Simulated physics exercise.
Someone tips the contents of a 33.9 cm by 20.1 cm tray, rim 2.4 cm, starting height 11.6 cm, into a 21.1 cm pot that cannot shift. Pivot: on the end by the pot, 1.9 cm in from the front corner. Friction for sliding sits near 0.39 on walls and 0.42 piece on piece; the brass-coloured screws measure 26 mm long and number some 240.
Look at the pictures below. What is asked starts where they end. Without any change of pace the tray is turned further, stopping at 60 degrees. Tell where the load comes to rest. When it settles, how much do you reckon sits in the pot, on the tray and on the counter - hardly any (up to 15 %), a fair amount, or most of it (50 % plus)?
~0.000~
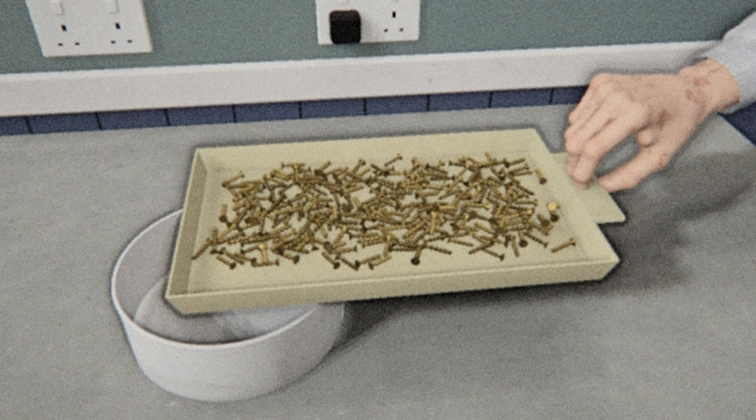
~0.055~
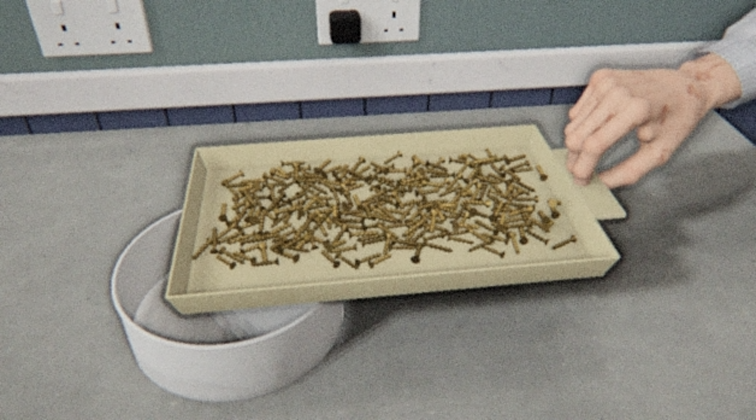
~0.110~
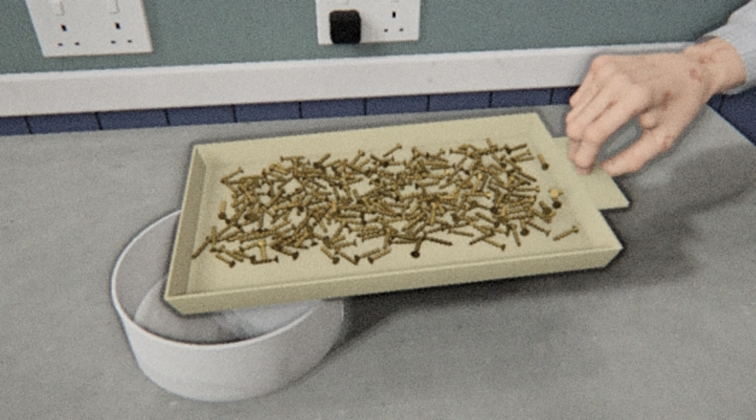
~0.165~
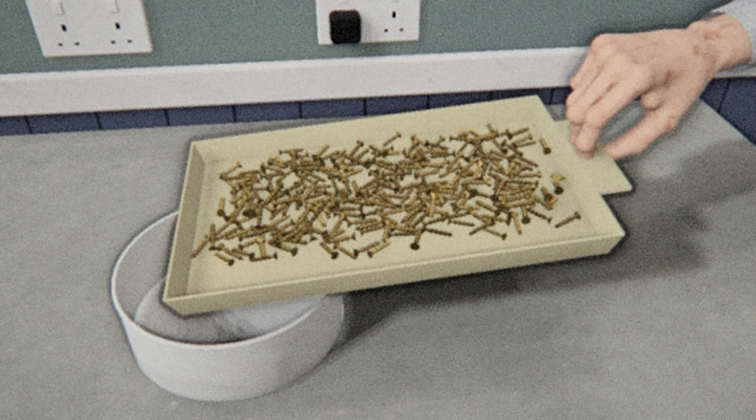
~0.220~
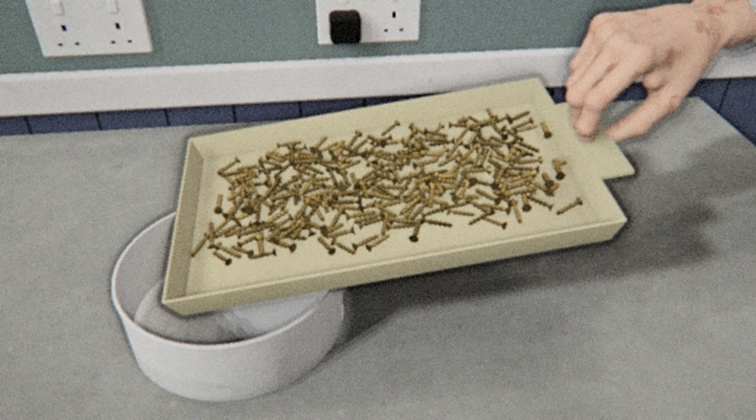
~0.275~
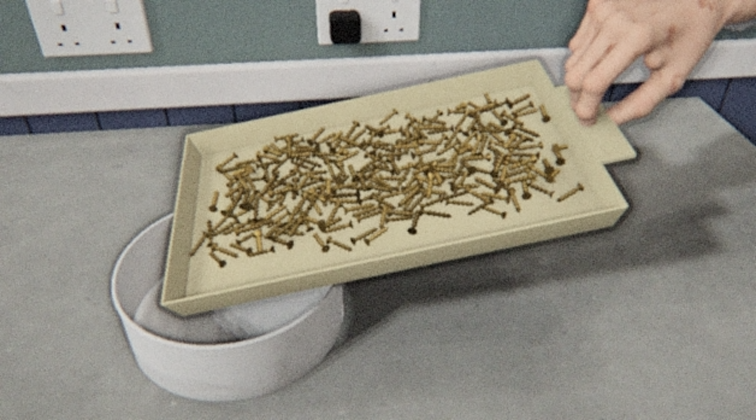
I reckon pot: Hardly any; left on the tray: Most of it; counter: A fair amount.
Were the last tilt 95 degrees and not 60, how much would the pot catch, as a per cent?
It would be near 5 per cent.
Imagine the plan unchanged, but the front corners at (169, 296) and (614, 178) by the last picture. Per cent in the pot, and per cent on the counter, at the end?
Split: Pot = 10, counter = 55.
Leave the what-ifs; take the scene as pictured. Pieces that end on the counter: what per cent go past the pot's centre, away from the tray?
About 90 percent of the spill.
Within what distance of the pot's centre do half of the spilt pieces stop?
16 cm.
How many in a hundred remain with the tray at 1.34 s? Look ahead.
Value: About 80%.
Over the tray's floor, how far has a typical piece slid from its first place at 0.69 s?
I'd say close to 4 centimetres.
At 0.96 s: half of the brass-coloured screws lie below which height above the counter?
Roughly 16 cm.
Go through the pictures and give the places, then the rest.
In the first frame, tray tilt 0 degrees, front corners at (177, 290) and (607, 256); middle of the pieces at (380, 206); pot at (230, 262).
In the second frame, tray tilt 1 degrees, front corners at (177, 291) and (608, 252); middle of the pieces at (380, 204).
In the third frame, tray tilt 3 degrees, front corners at (176, 292) and (610, 243); middle of the pieces at (380, 198).
In the fourth frame, tray tilt 6 degrees, front corners at (174, 293) and (612, 229), lowest corner left front; middle of the pieces at (379, 190).
In the fifth frame, tray tilt 9 degrees, front corners at (173, 294) and (614, 216), lowest corner left front; middle of the pieces at (377, 181).
In the sixth frame, tray tilt 12 degrees, front corners at (171, 296) and (615, 202), lowest corner left front; middle of the pieces at (376, 172); pot at (230, 262). The tray's pace is about 55 degrees a second.
After 0.69 s, tilt 35 degrees; the tray holds 100 %, the pot 0 %.
After 0.96 s, tilt 51 degrees; the tray holds 100 %, the pot 0 %.
After 1.34 s, tilt 60 degrees; the tray holds 80 %, the pot 0 %.
At rest (2.9 s), pot 0 %, tray 75 %, counter 25 %.
